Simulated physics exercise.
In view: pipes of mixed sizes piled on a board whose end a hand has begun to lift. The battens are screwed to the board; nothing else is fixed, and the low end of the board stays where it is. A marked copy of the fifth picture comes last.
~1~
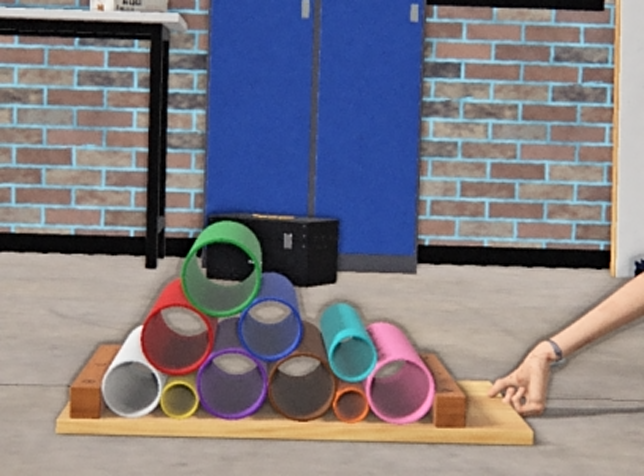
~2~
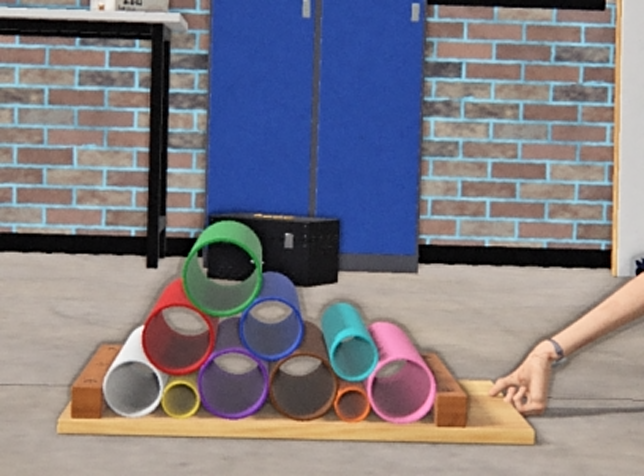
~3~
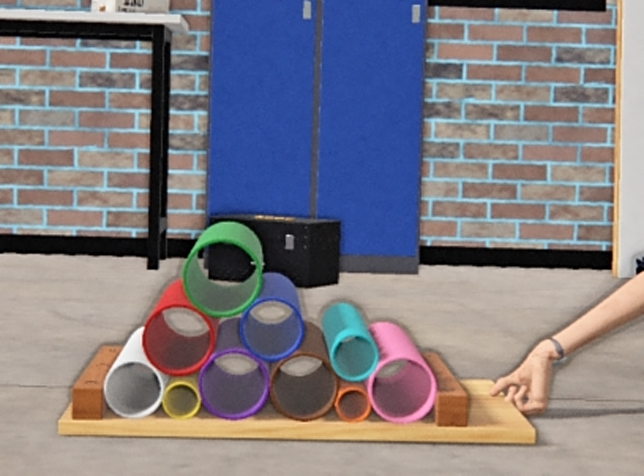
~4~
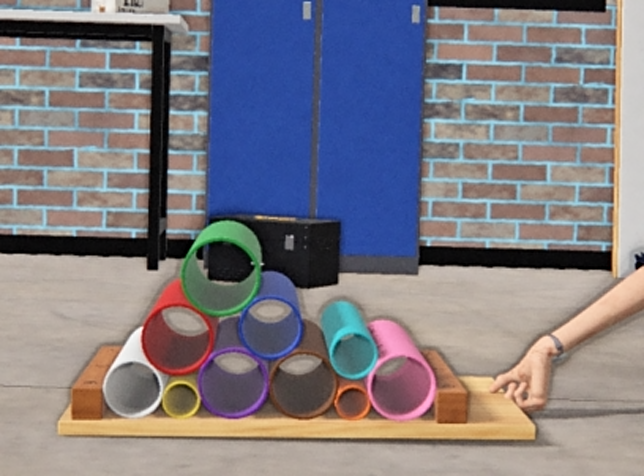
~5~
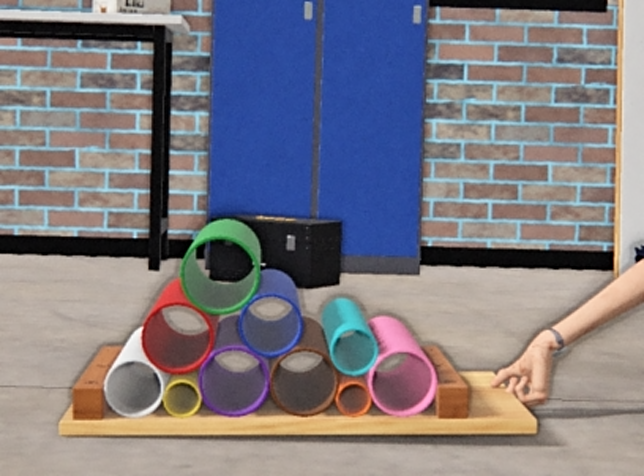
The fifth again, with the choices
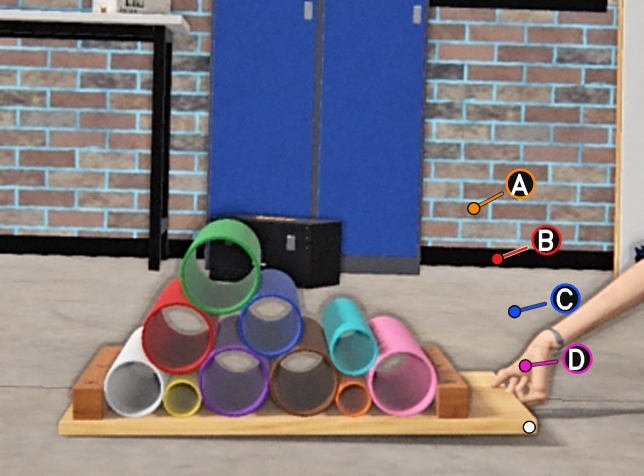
A hand reaches in from the right and holds the end of a wooden board on a grey floor, seen from the front, with blue doors and brick walls behind. Between two brown battens sit white, yellow, purple, brown, orange and pink pipes, with red, blue and teal ones above and green on top. The hand raises the board's right end very slightly, and the pile shifts barely with it.
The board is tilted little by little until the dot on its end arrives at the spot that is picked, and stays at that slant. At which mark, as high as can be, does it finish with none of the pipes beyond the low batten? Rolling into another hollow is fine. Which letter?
Lift it to A and no more.
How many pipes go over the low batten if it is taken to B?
With B, none.
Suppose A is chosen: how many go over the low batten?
It comes to none.
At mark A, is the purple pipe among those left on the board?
Yes, with A.
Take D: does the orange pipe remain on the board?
Yes, with D.
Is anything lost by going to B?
At B: No.
On the marked copy, A at (474, 208); B at (497, 259); C at (515, 311); D at (525, 366); the white dot at (529, 427).
Taking A. A third of the way, board at 17°.
Two thirds of the way, board at 30°.
When it is over, board at 30°, none over the low batten.
As for the rest, B none over the low batten; C none over the low batten; D none over the low batten.
